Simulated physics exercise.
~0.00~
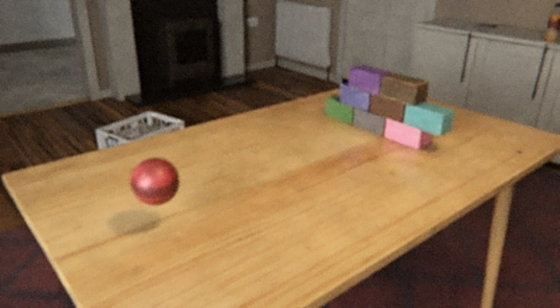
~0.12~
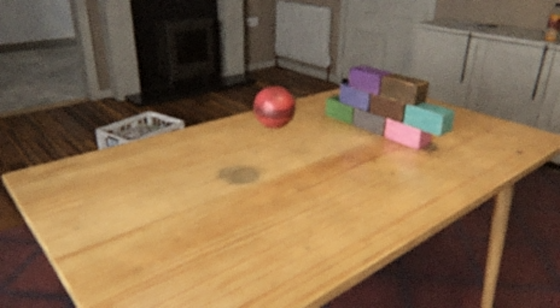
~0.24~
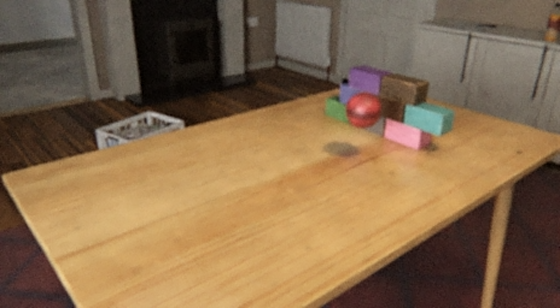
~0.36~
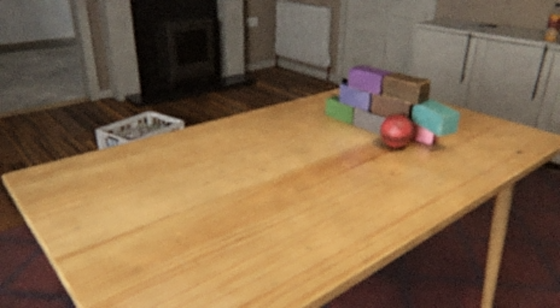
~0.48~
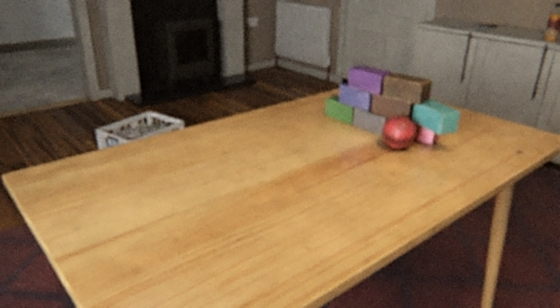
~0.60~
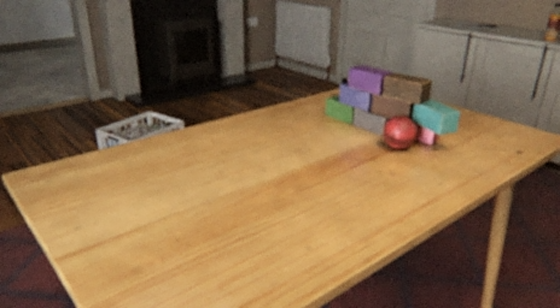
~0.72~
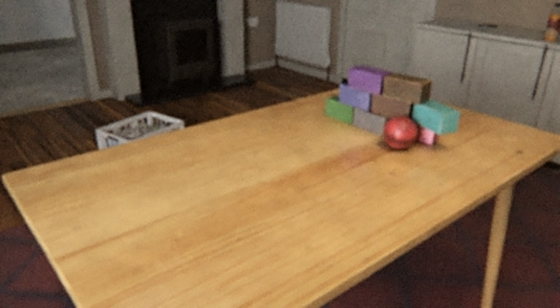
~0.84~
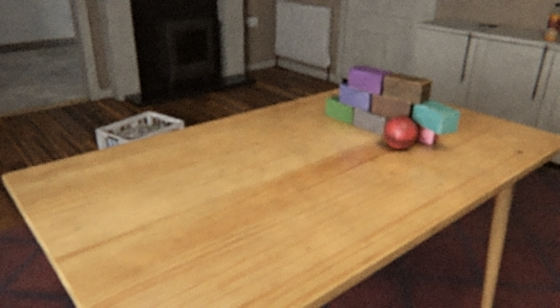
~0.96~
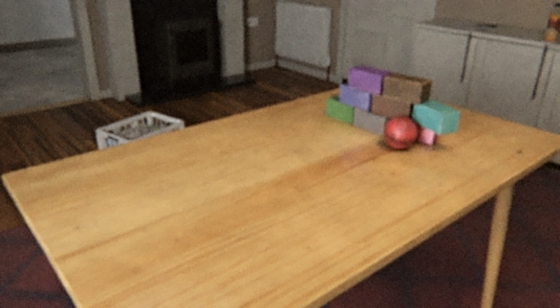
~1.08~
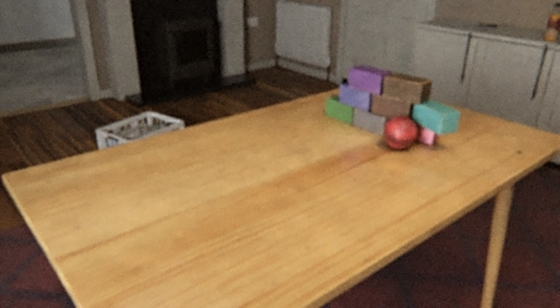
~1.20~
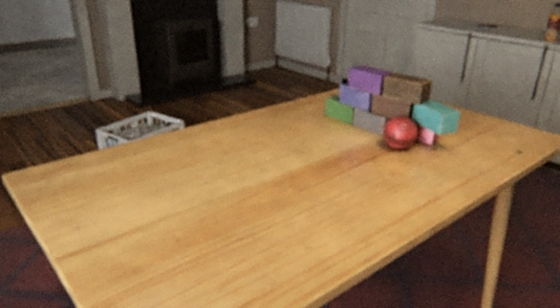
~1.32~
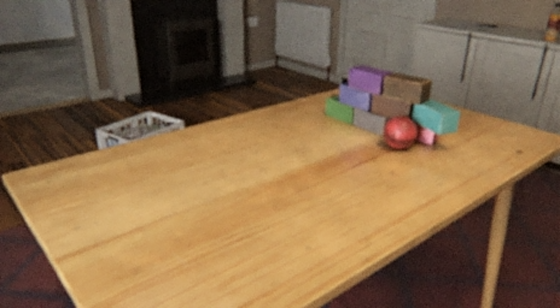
A wooden table holds stacked blocks as a red ball flies in, nudges the pink block, and rests.
